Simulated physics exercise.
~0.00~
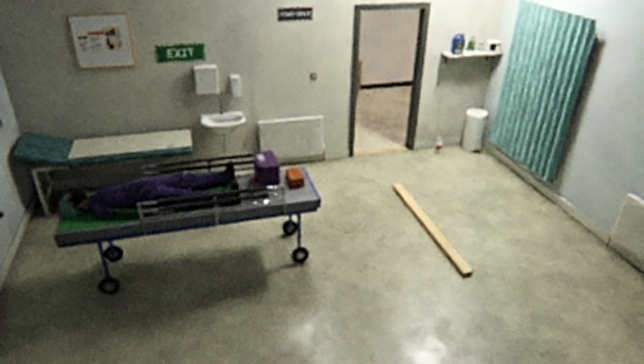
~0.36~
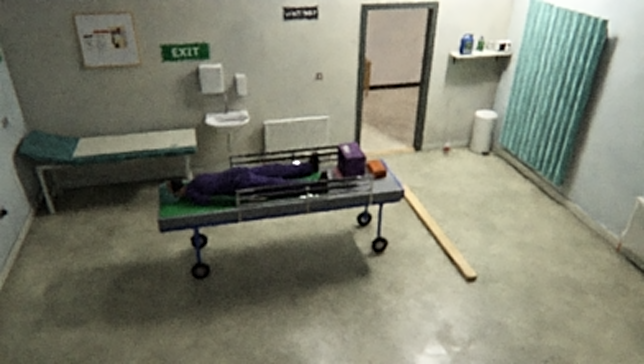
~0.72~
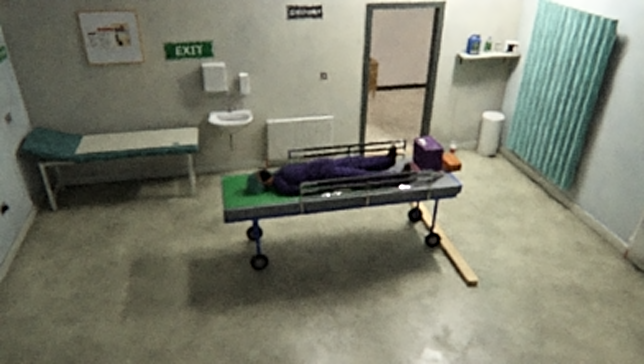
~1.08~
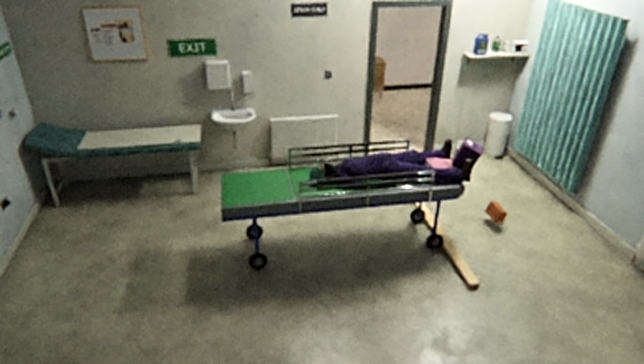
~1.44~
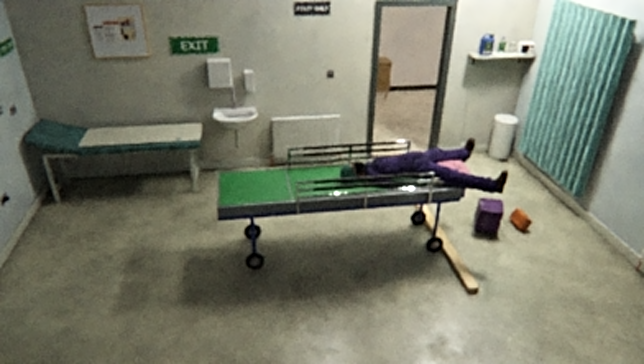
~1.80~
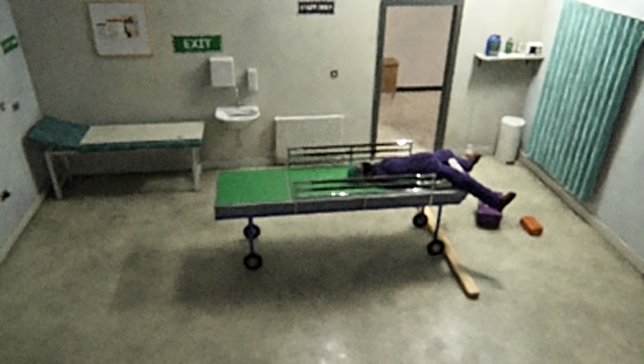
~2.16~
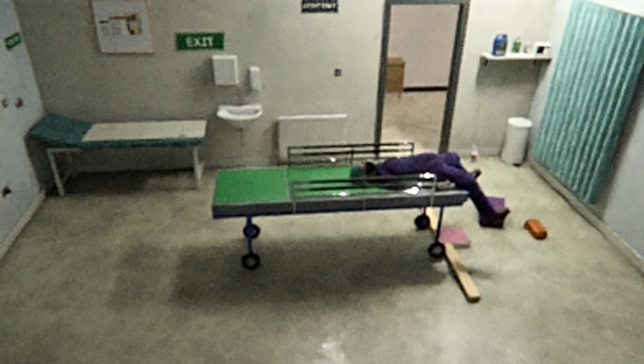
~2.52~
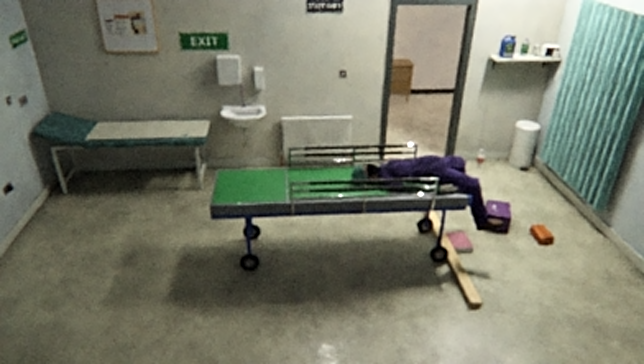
A trolley carrying a purple-clothed figure rolled right across a clinic room and stopped dead at a wooden strip, sending the figure sliding feet first until its legs hung over the end, while an orange box, purple bag and pink folder fell to the floor.
